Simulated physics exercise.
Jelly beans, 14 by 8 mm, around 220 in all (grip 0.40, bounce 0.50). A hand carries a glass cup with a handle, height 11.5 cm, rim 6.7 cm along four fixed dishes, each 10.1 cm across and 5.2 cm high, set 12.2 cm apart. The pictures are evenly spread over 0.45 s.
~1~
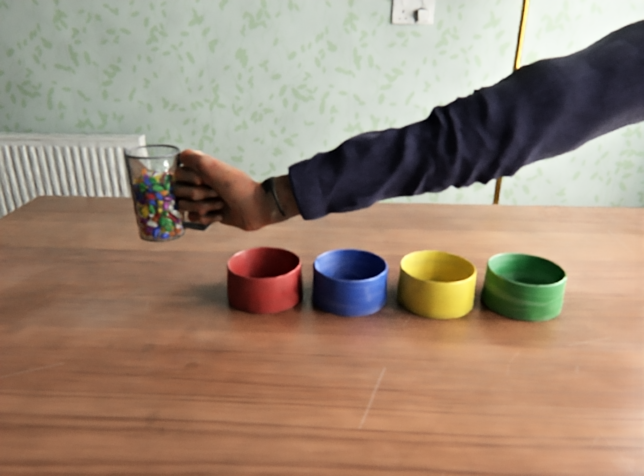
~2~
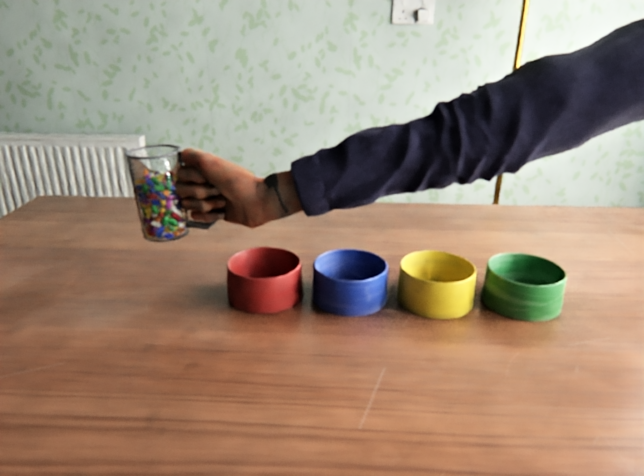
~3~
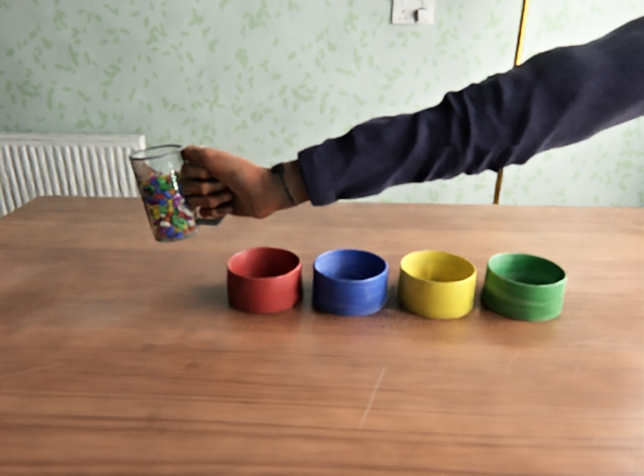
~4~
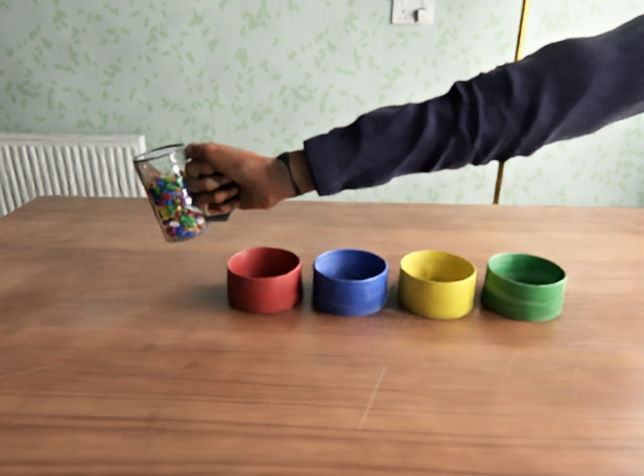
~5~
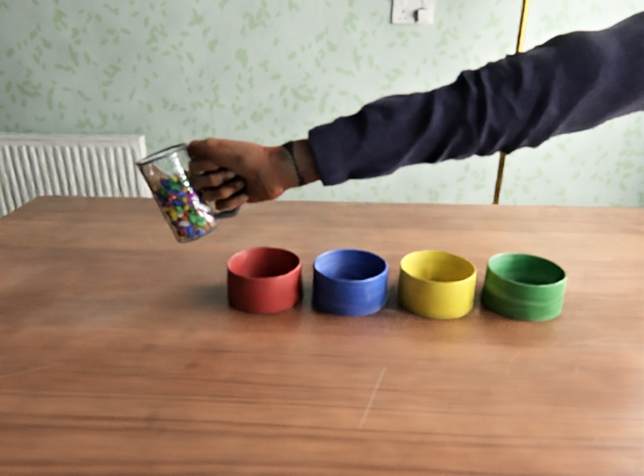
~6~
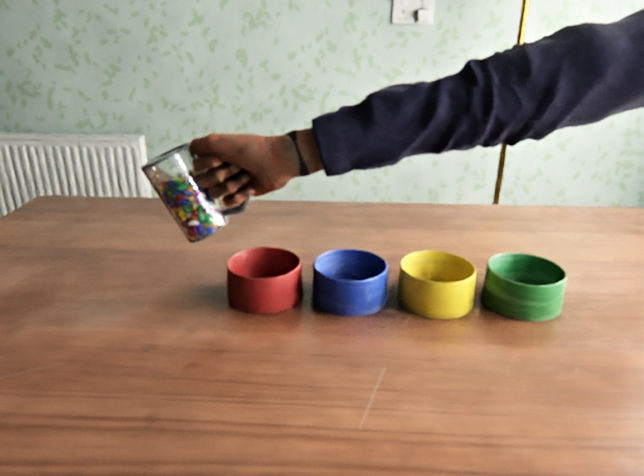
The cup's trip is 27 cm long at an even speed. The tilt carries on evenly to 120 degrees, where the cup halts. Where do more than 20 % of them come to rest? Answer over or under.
Red over, blue under, green under, yellow under, counter under.
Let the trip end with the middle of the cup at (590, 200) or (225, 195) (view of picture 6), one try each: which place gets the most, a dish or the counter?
The winner: Red; counter.
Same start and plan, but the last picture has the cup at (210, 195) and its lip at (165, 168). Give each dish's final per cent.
Red 20; blue 10; green 0; yellow 0.
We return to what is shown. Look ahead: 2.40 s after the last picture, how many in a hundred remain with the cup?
Some 0 per cent of the load.
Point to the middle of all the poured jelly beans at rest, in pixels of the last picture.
Near (264, 280).
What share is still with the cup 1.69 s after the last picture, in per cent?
About 15 per cent.
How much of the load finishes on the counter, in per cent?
Some 0 per cent.
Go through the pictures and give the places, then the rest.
In the first picture, cup at (158, 194), tilt 0 degrees, lip at (127, 151), moved 0.0 cm; middle of the pieces at (162, 203); red dish at (264, 262); blue dish at (351, 264); yellow dish at (438, 267); green dish at (526, 269).
In the second picture, cup at (160, 194), tilt 2 degrees, lip at (128, 152), moved 0.4 cm; middle of the pieces at (165, 203).
In the third picture, cup at (167, 194), tilt 8 degrees, lip at (131, 155), moved 1.3 cm; middle of the pieces at (172, 203).
In the fourth picture, cup at (174, 194), tilt 14 degrees, lip at (135, 158), moved 2.2 cm; middle of the pieces at (180, 203).
In the fifth picture, cup at (181, 194), tilt 19 degrees, lip at (139, 162), moved 3.1 cm; middle of the pieces at (188, 202).
In the sixth picture, cup at (188, 194), tilt 25 degrees, lip at (144, 166), moved 4.1 cm; middle of the pieces at (195, 202); red dish at (264, 262); blue dish at (351, 264); yellow dish at (438, 267); green dish at (526, 269).
Then, 1.01 s after the last picture, tilt 91 degrees; cup holds 100 %.
Then, 1.69 s after the last picture, tilt 120 degrees; cup holds 15 %, red 85 %.
Then, 2.40 s after the last picture, tilt 120 degrees; cup holds 0 %, red 100 %.
In the end, red 100 %, blue 0 %, green 0 %, yellow 0 %, counter 0 %.
